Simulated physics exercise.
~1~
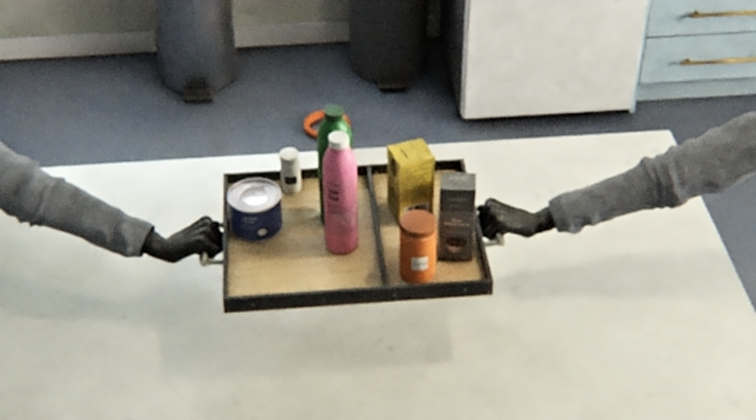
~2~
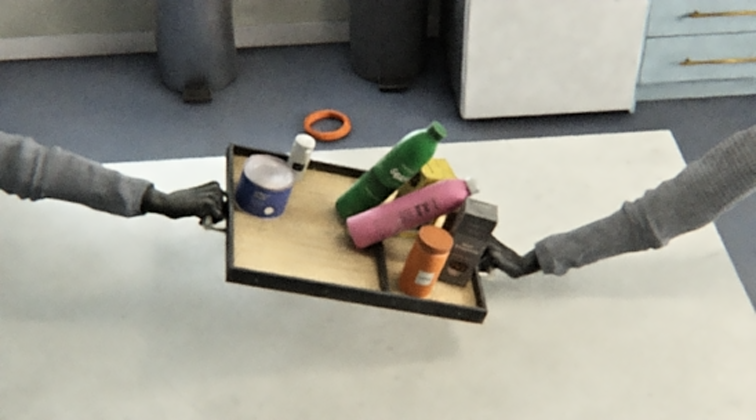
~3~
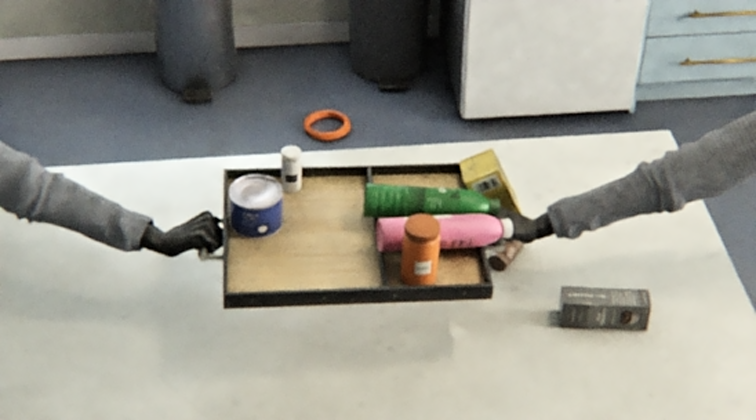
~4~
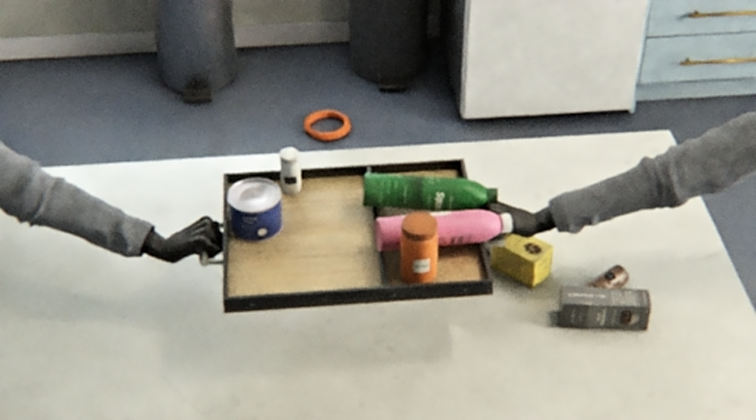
A tray held by two gloved hands dipped on its right side, toppling the green and pink bottles, then levelled; the grey carton, yellow carton and small brown shaker ended up on the white table, while the blue tub, white shaker and orange jar stayed upright.
